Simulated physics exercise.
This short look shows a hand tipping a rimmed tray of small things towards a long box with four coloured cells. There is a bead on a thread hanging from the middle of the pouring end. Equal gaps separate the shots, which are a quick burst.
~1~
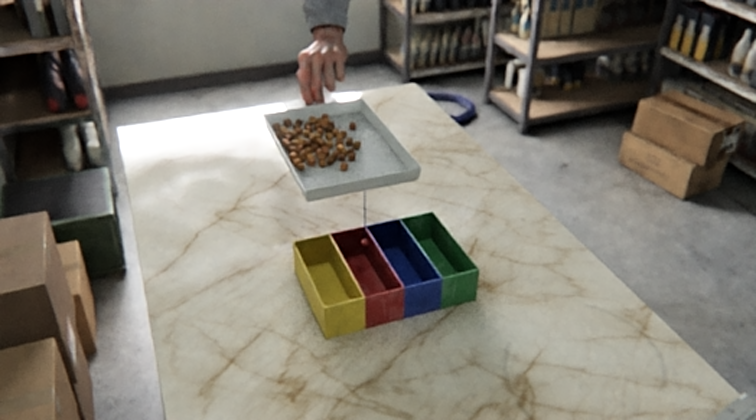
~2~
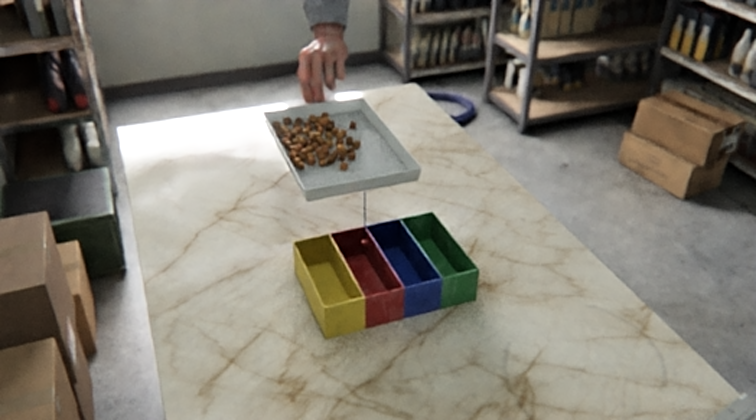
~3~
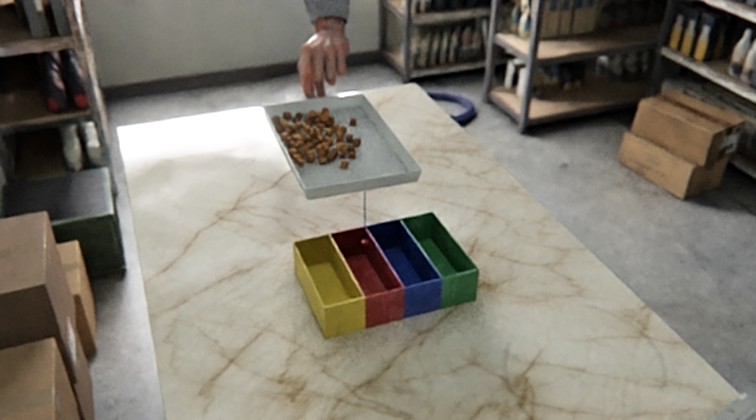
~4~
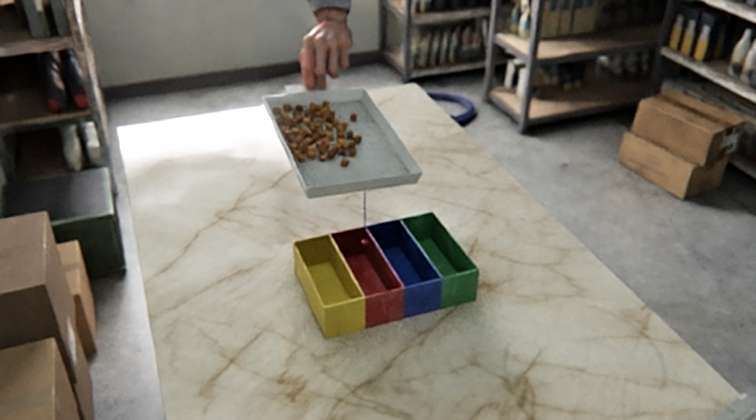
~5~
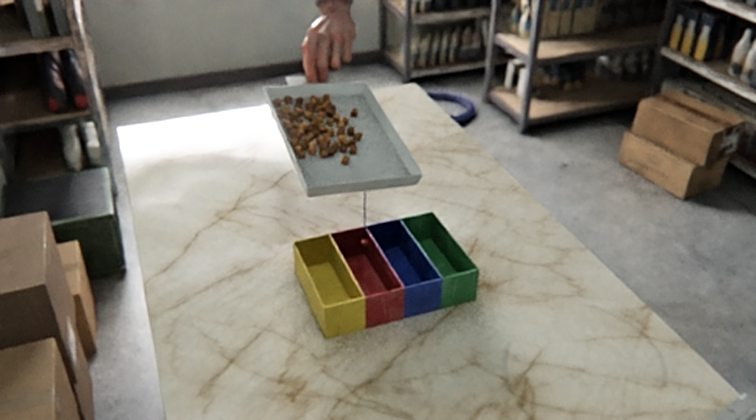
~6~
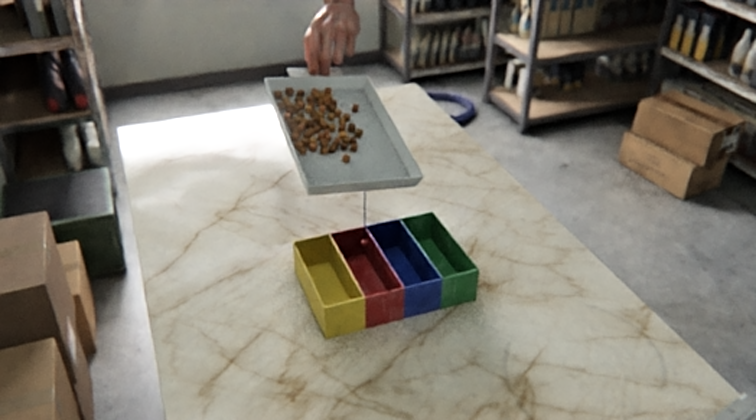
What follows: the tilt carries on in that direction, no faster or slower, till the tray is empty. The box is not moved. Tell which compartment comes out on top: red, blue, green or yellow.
It is blue that comes out on top.
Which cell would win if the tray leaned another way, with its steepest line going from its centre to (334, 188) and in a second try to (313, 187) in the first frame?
That yellow cell, then yellow.
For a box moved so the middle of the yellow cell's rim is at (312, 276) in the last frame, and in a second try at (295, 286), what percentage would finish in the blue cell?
First some 20, then 0 per cent.
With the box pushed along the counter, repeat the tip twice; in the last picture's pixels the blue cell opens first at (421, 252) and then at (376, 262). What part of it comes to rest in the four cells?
100 % for the first, 80 % for the second.
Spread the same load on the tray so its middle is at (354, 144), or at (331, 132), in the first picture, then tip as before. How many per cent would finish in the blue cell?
In order, 50 % then 50 %.
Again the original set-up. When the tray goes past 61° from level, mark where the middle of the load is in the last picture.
The load is centred around (393, 172).
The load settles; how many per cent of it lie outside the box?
Something near 0 in every hundred.
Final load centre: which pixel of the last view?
Resting centre, last frame: Roughly (411, 280).
Soon after the last picture, tray tipped steeply; nearly all on the tray; a small part falling or outside the box.
A little later, tray tipped past a quarter turn; most on the tray; a small part in the green cell; a small part in the blue cell; a stray few in the red cell.
Later still, tray tipped past a quarter turn; about two thirds in the blue cell; about a third in the green cell; a stray few in the red cell.
At rest, tray tipped past a quarter turn; about two thirds in the blue cell; about a third in the green cell; a stray few in the red cell; none in the yellow cell.
